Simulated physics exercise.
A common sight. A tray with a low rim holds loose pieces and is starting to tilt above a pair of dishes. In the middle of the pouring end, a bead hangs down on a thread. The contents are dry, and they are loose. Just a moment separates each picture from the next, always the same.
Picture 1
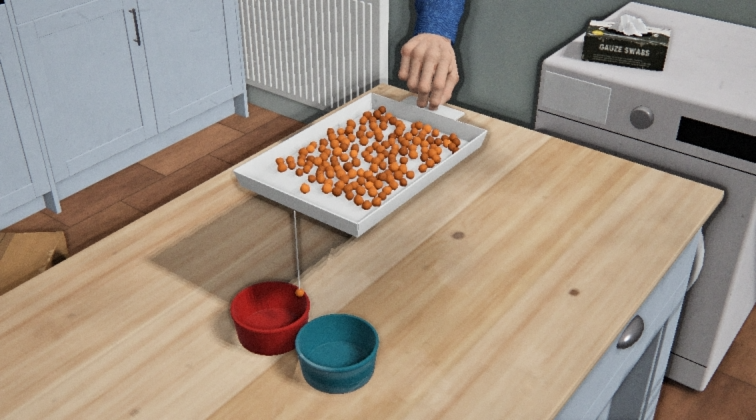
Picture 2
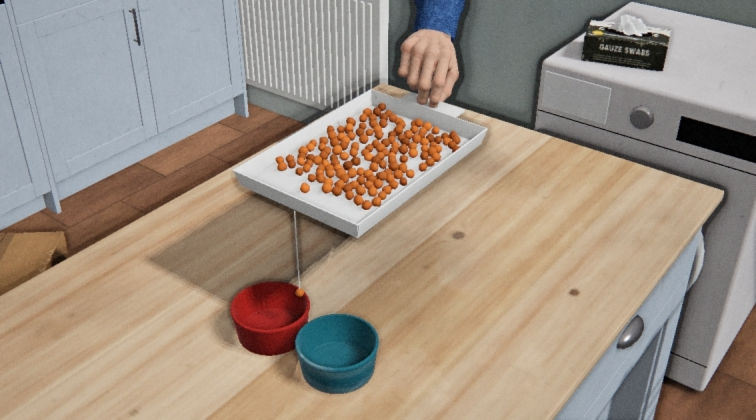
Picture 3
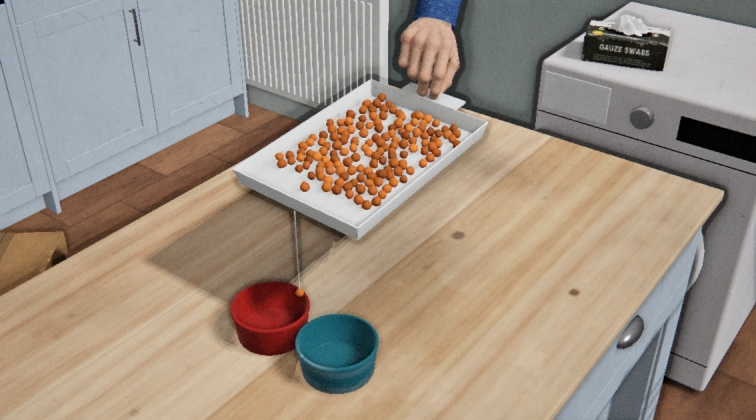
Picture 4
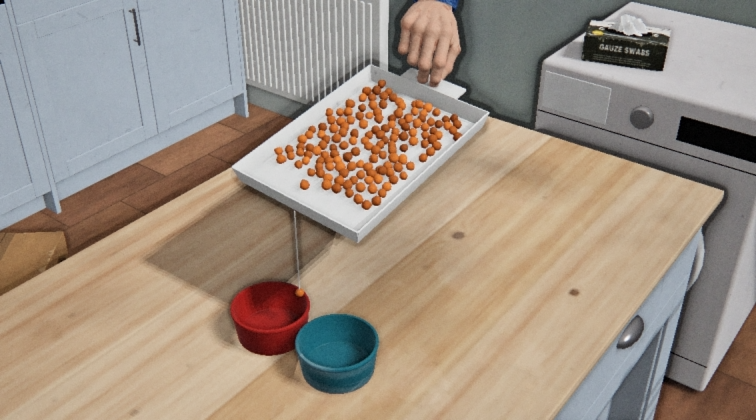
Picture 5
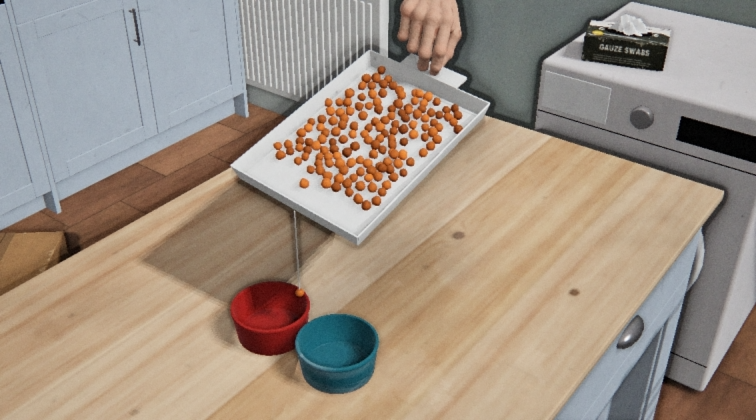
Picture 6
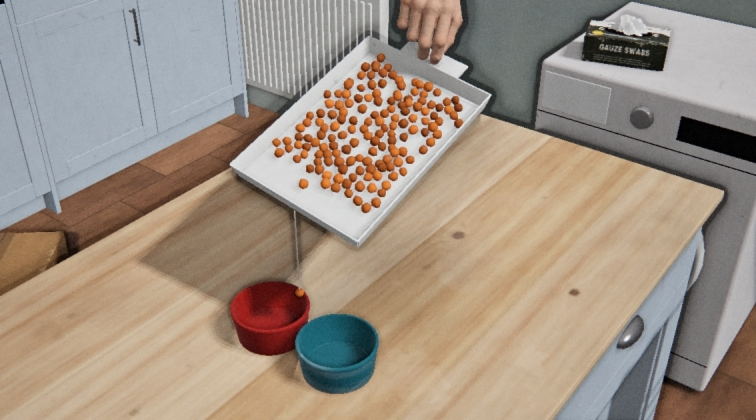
On a wooden kitchen counter, a hand raises the far end of a white tray of orange-brown pieces above red and teal dishes.
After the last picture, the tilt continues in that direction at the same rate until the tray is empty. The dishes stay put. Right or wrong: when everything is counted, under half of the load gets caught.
Wrong.
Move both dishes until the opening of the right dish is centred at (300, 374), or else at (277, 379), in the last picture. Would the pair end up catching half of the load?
For the two tries in order: Not as much as half, not as much as half.
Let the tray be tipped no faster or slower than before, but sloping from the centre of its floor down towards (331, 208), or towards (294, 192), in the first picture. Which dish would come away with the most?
Rightward dish on the first try, Leftward dish on the second.
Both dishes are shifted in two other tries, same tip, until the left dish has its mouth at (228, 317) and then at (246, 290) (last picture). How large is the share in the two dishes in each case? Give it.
It comes to roughly 20 per cent in one try and roughly 20 per cent in the next.
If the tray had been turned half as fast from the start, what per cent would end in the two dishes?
Result: About 70 per cent.
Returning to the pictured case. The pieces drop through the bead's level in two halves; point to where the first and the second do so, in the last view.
I'd place the first part at (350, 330) and the rest at (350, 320).
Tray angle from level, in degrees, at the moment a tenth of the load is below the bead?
Near 85 degrees.
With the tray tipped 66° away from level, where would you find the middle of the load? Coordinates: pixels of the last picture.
Somewhere around pixel (352, 190) in the last picture.
Soon after the last picture, tray tipped steeply; nearly all on the tray; a stray few in the air.
A little later, tray tipped past a quarter turn; about a quarter on the tray; about half in the right dish; a small part outside both; about a quarter in the air.
Later still, tray tipped past a quarter turn; most in the right dish; a stray few in the left dish; about a quarter outside both.
At rest, tray tipped past a quarter turn; most in the right dish; a stray few in the left dish; about a quarter outside both.
